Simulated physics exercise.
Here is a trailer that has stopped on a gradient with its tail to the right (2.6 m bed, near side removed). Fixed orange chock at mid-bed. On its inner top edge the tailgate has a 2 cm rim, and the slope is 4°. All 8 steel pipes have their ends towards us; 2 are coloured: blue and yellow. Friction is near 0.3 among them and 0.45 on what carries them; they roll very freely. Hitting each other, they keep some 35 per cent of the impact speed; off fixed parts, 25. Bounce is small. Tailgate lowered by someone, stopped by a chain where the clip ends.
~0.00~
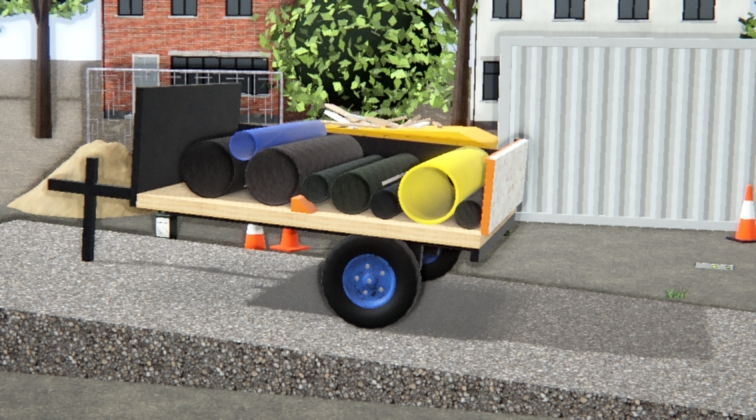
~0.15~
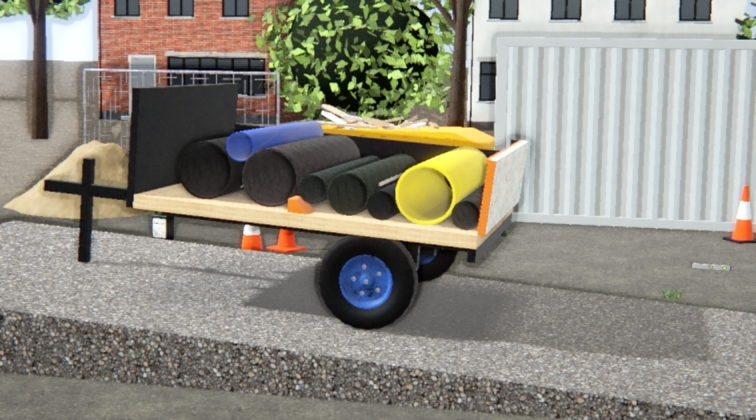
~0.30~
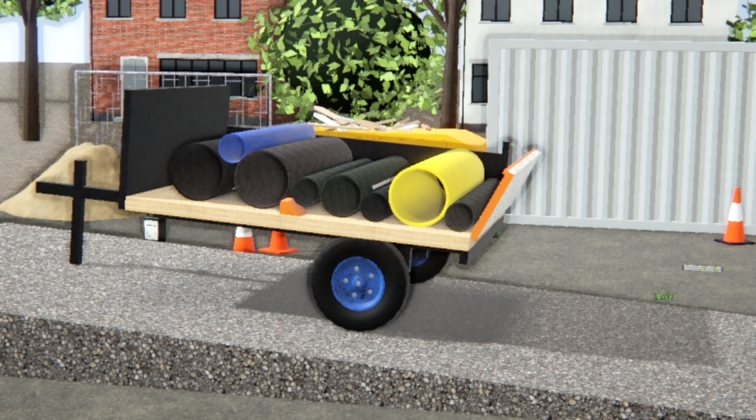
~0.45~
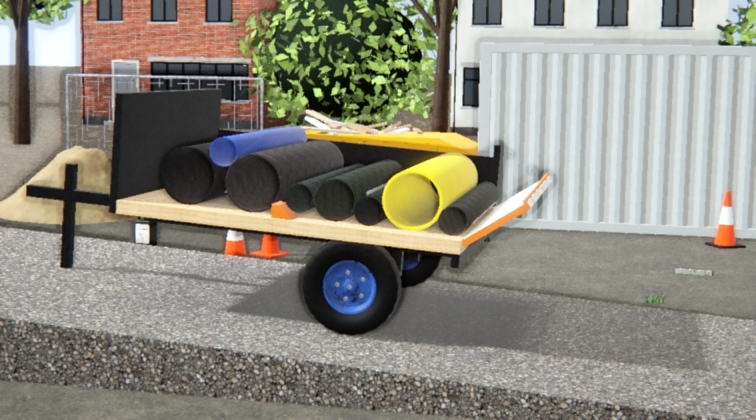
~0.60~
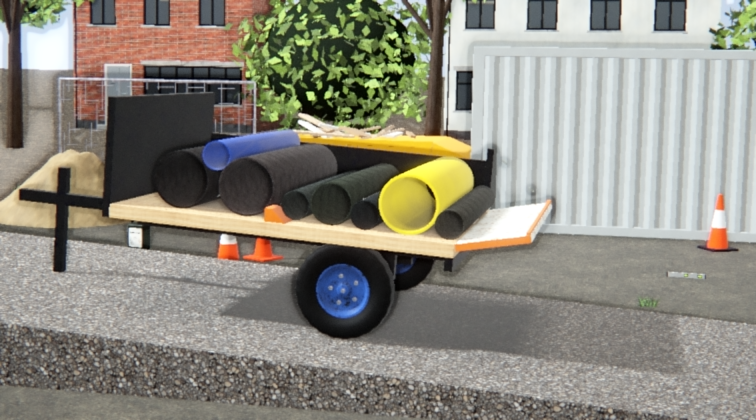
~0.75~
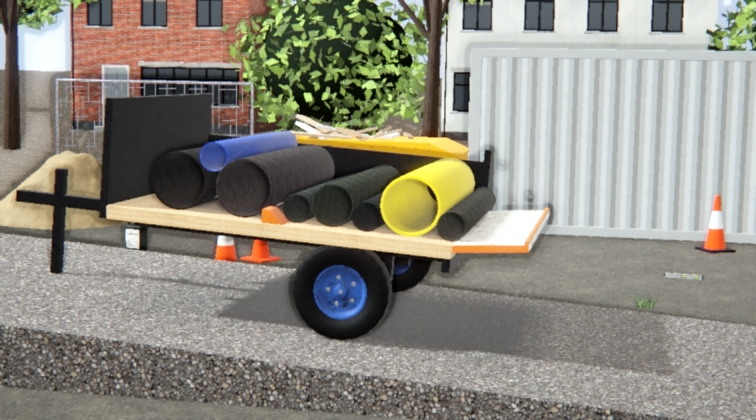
The tailgate at the right end of a parked trailer swung down from upright to nearly level, while the black, blue and yellow pipes lying on the bed stayed in place.
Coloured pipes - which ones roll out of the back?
Blue: Stays, yellow: Stays.
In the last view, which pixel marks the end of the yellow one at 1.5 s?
That would be about (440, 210) in pixels.
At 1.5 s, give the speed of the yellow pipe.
Estimate: Some 0.3 m/s.
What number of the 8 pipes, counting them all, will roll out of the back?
0 in total.
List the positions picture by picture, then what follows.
In the first frame, blue (242, 146), yellow (428, 195); gate 86° above level, tip at (492, 162); 7 of the 8 make up the bottom layer on the bed.
In the second frame, blue (239, 147), yellow (425, 195); gate 83° above level, tip at (492, 163).
In the third frame, blue (231, 149), yellow (418, 197); gate 62° above level, tip at (510, 175).
In the fourth frame, blue (223, 152), yellow (412, 201); gate 33° above level, tip at (527, 206).
In the fifth frame, blue (216, 156), yellow (409, 205); gate 9° above level, tip at (528, 239).
In the sixth frame, blue (213, 157), yellow (410, 207); gate 3° above level, tip at (526, 248).
By 1.5 s, blue is up on others, 185 cm short of the hinge; yellow is on the bed, 15 cm short of the hinge, rolling right; 0 of 8 are out.
Finally (2.3 s), blue is up on others, 185 cm short of the hinge; yellow is on the gate, 10 cm past the hinge; 0 of 8 are out.
